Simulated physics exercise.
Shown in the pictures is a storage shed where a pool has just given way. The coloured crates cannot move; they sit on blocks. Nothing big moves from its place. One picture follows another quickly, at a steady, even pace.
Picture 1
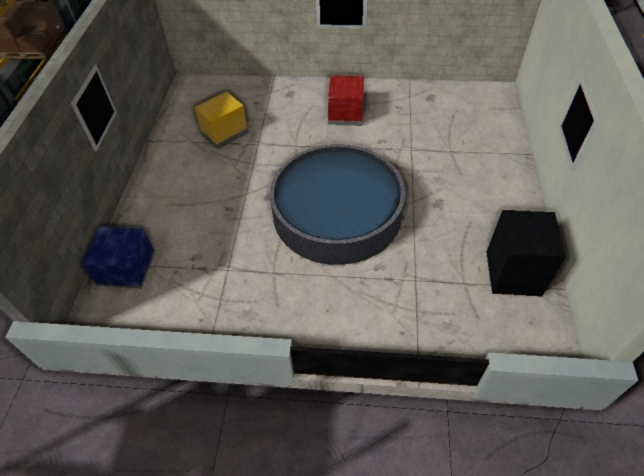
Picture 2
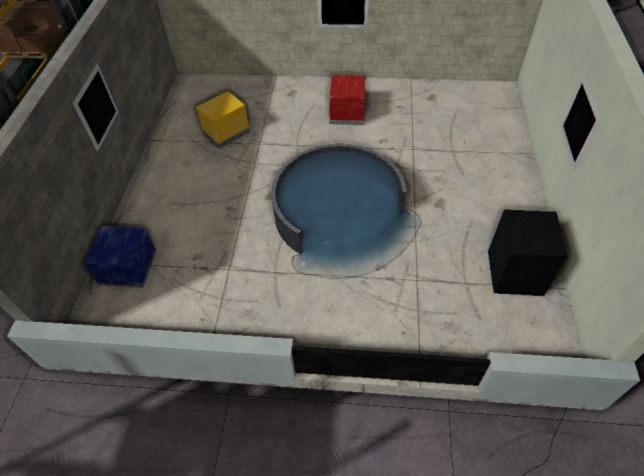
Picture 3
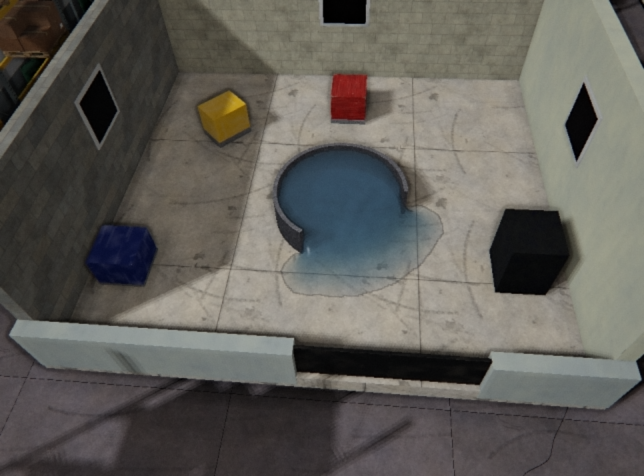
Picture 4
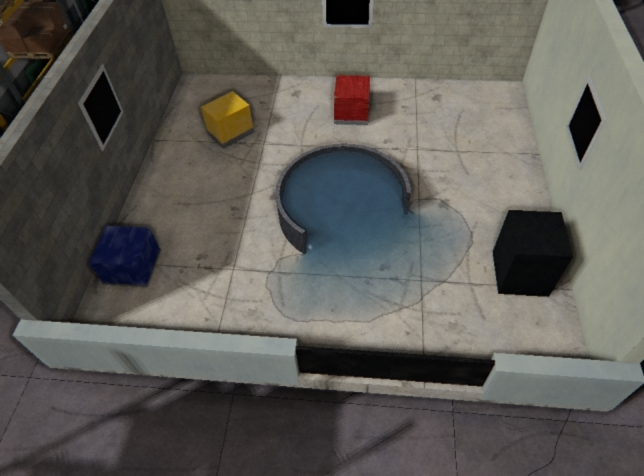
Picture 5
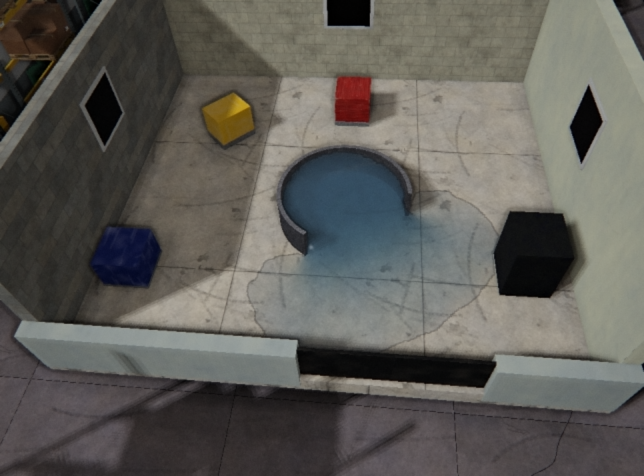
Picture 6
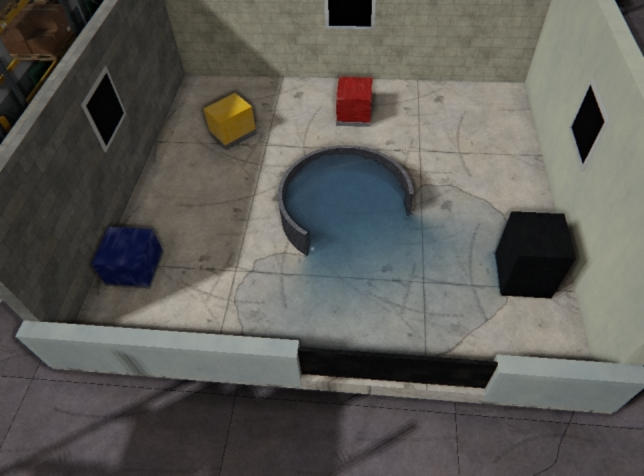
In a walled storage shed with blue, yellow, red and black blocks on its pale tiled floor, a round pool holds still water. The pool's front side gives way and water pours out through the gap, then spreads across the tiles in a widening, thinning sheet toward the viewer and to the right, reaching the black block.
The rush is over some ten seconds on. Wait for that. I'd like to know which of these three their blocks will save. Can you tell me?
Sure: The red crate comes through dry; the yellow crate comes through dry; the blue crate does get wet.
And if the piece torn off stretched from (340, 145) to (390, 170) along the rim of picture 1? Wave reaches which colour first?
First: The red one.
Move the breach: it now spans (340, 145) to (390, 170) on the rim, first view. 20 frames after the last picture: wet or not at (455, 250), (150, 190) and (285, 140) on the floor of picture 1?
One after the other: Clear, free of water, wet.
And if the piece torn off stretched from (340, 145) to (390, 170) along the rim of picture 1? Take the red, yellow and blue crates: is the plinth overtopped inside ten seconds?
Red gets drenched, yellow stays untouched, blue stays untouched.
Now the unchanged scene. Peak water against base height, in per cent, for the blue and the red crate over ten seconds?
Some 240 and 50 % respectively.
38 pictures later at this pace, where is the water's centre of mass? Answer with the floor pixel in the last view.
I'd put it at around (385, 250).
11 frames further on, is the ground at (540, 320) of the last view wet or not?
Lab note: Spot reads soaked.
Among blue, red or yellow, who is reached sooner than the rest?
That one is the one in blue.
A moment on, water covers 25 % of the floor; the red crate not reached, the yellow crate not reached, the blue crate not reached.
Next, water covers 25 % of the floor; the red crate not reached, the yellow crate not reached, the blue crate not reached.
Then, water covers 40 % of the floor; the red crate not reached, the yellow crate not reached, the blue crate water round its plinth.
Later, water covers 70 % of the floor; the red crate water round its plinth, the yellow crate not reached, the blue crate water round its plinth.
In the end, water covers 90 % of the floor; the red crate stayed above the water, the yellow crate stayed above the water, the blue crate was topped.
